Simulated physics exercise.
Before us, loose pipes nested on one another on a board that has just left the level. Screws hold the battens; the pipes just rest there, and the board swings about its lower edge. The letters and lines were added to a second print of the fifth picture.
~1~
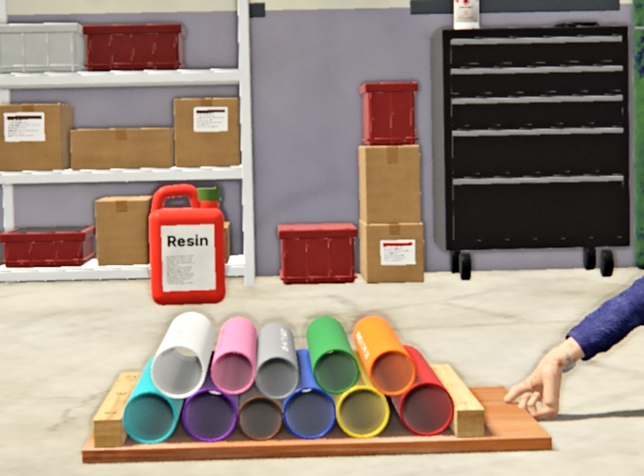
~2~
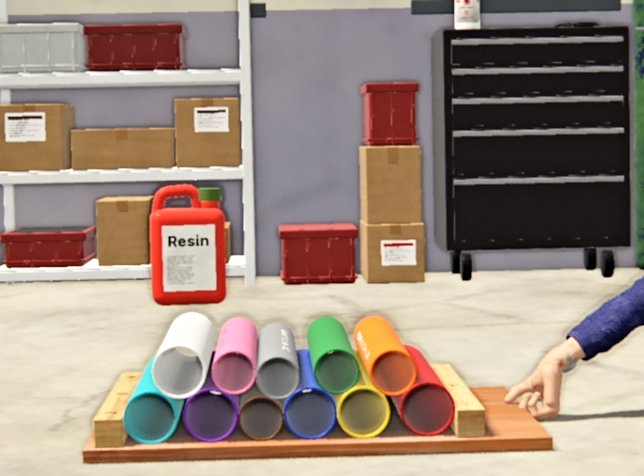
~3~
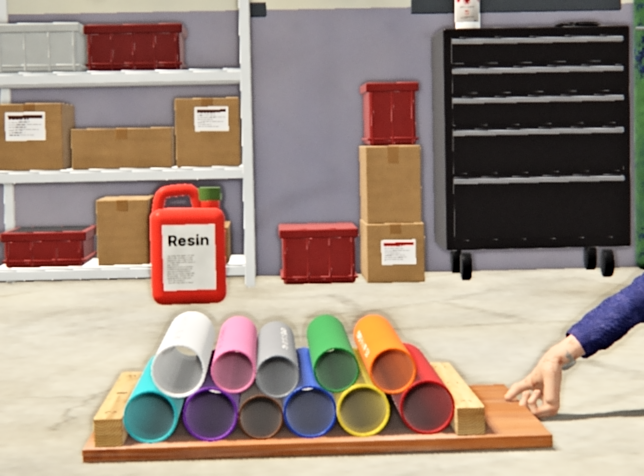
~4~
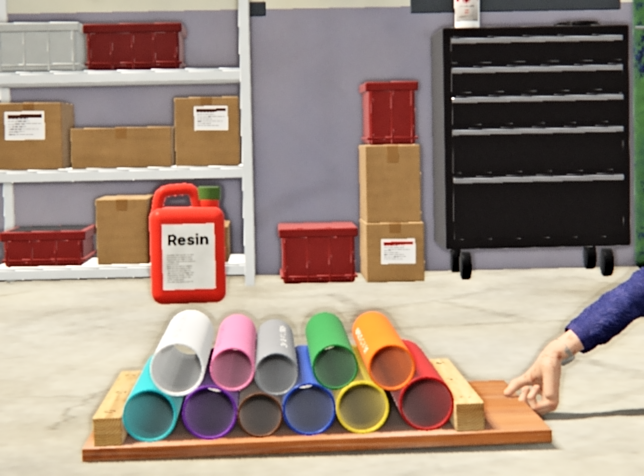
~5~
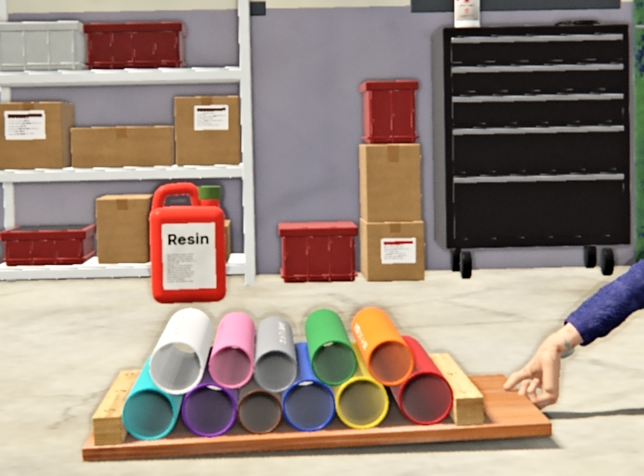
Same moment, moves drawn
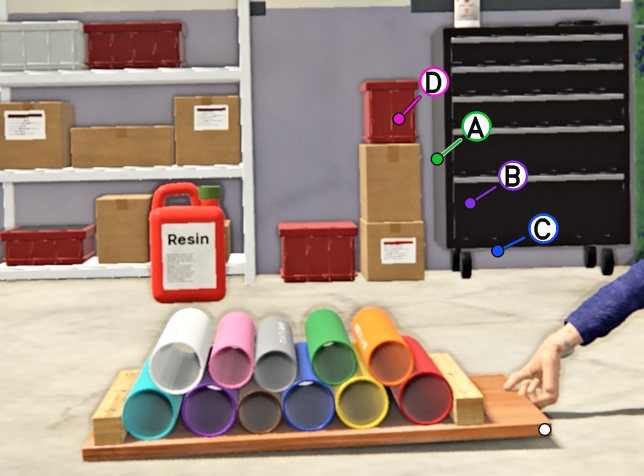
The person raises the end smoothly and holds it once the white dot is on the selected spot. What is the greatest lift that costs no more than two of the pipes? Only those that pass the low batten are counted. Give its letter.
The last mark within the limit is C.
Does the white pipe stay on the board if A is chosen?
No.
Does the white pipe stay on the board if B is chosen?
The white pipe: No.
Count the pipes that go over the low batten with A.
At A the number is five.
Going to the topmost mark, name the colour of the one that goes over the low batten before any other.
The white one.
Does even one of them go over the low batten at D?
Yes.
On the marked copy, A at (437, 159); B at (470, 203); C at (497, 251); D at (399, 119); the white dot at (545, 430).
Following C. Soon after the start, board at 16°.
Later, board at 25°.
In the end, board at 25°, none over the low batten.
As for the rest, A five over the low batten; B five over the low batten; D five over the low batten.
